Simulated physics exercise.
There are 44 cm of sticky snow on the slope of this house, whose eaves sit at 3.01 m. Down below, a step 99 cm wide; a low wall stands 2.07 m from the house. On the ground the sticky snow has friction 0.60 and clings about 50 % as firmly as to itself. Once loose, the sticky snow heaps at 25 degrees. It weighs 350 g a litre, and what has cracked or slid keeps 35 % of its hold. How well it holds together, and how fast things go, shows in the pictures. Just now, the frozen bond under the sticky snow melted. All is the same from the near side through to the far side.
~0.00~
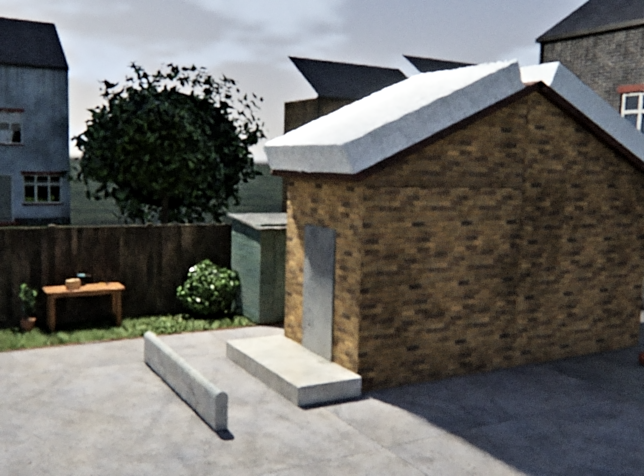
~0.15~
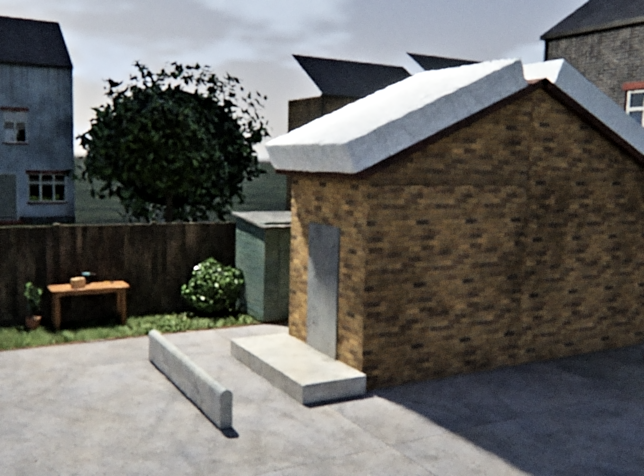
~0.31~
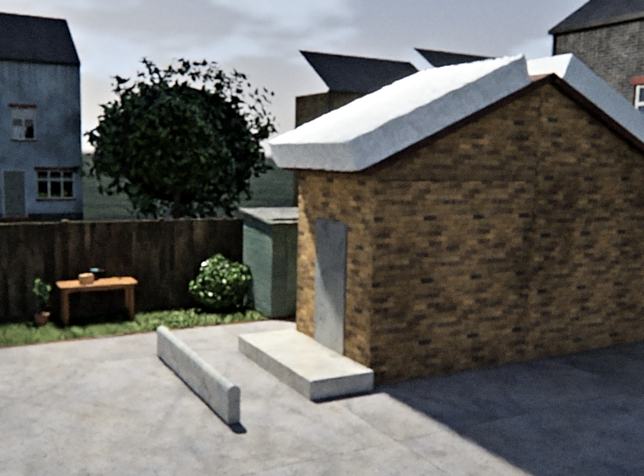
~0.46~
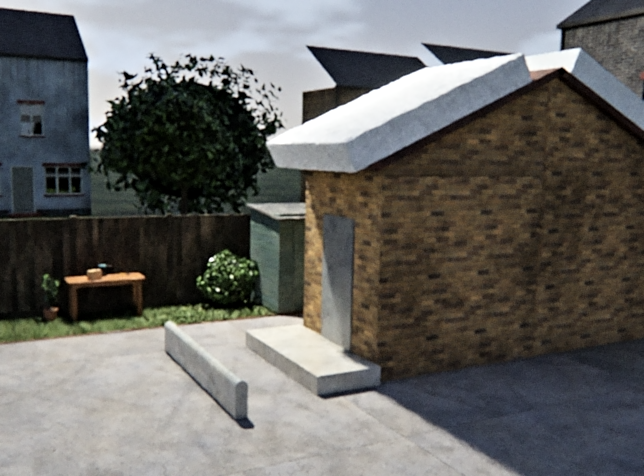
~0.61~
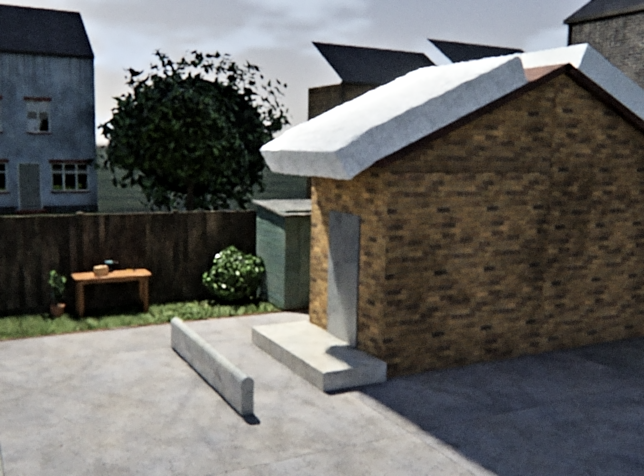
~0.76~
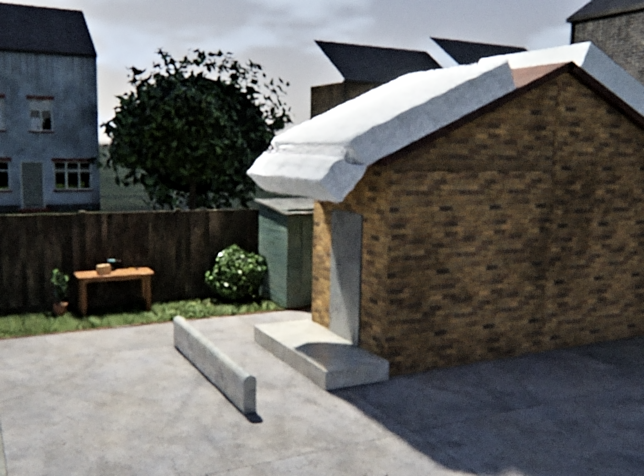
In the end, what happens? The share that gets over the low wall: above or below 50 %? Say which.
The answer is above.
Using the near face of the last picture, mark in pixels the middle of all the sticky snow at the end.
Centre noted at roughly (171, 401).
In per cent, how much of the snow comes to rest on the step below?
Near 0 %.
After 1.17 s, 66 % is still on the roof and 0 % is past the low wall.
After 1.65 s, 10 % is still on the roof and 14 % is past the low wall.
After 2.12 s, none is still on the roof and 67 % is past the low wall.
After 2.60 s, none is still on the roof and 67 % is past the low wall.
After 3.10 s, at the end, none is still on the roof and 67 % is past the low wall.
